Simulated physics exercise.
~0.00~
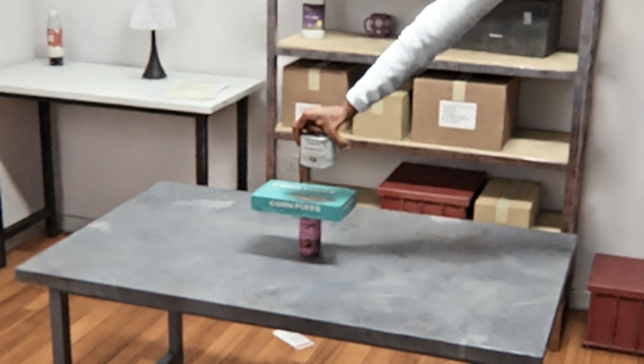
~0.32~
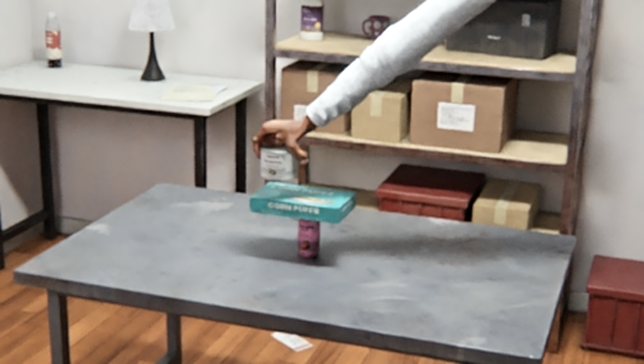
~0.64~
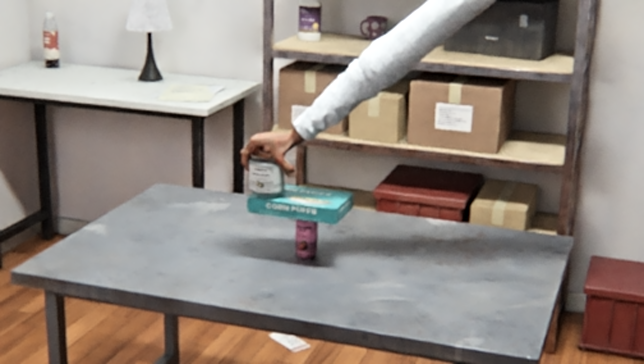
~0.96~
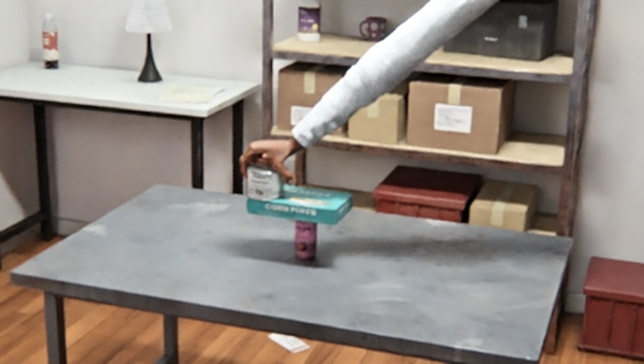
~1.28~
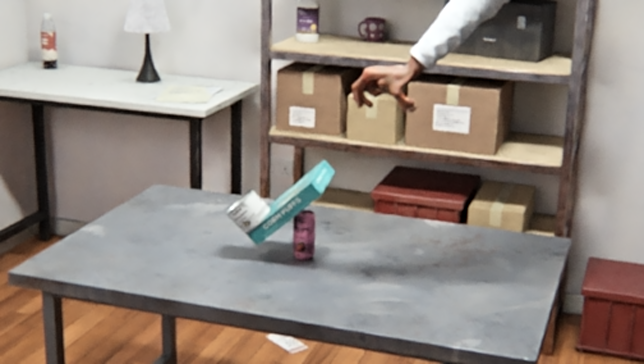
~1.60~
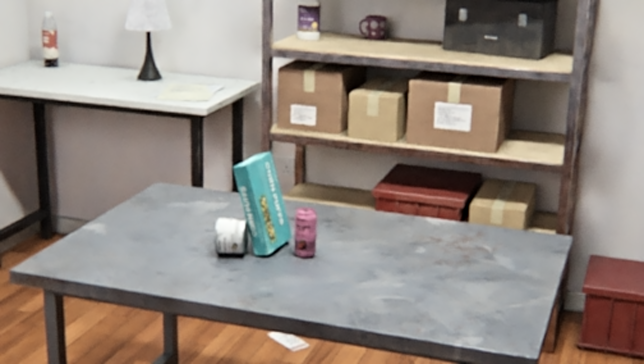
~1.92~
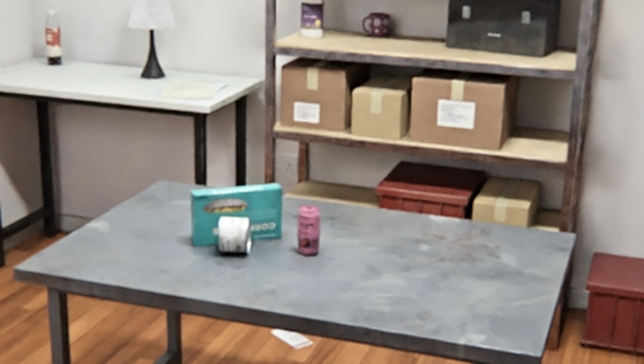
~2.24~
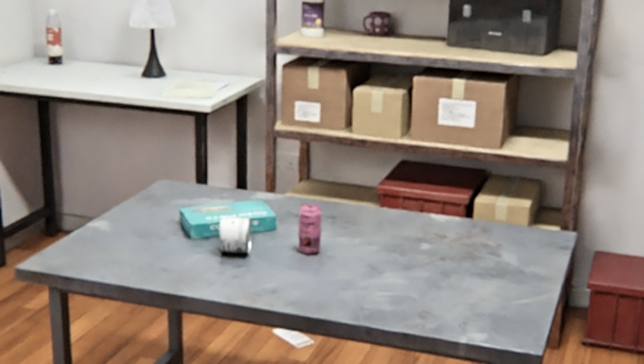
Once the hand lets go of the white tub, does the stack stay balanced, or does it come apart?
It comes apart. The turquoise packet tips to the left under the white tub and both end up fallen on the table, while the pink can stays standing.
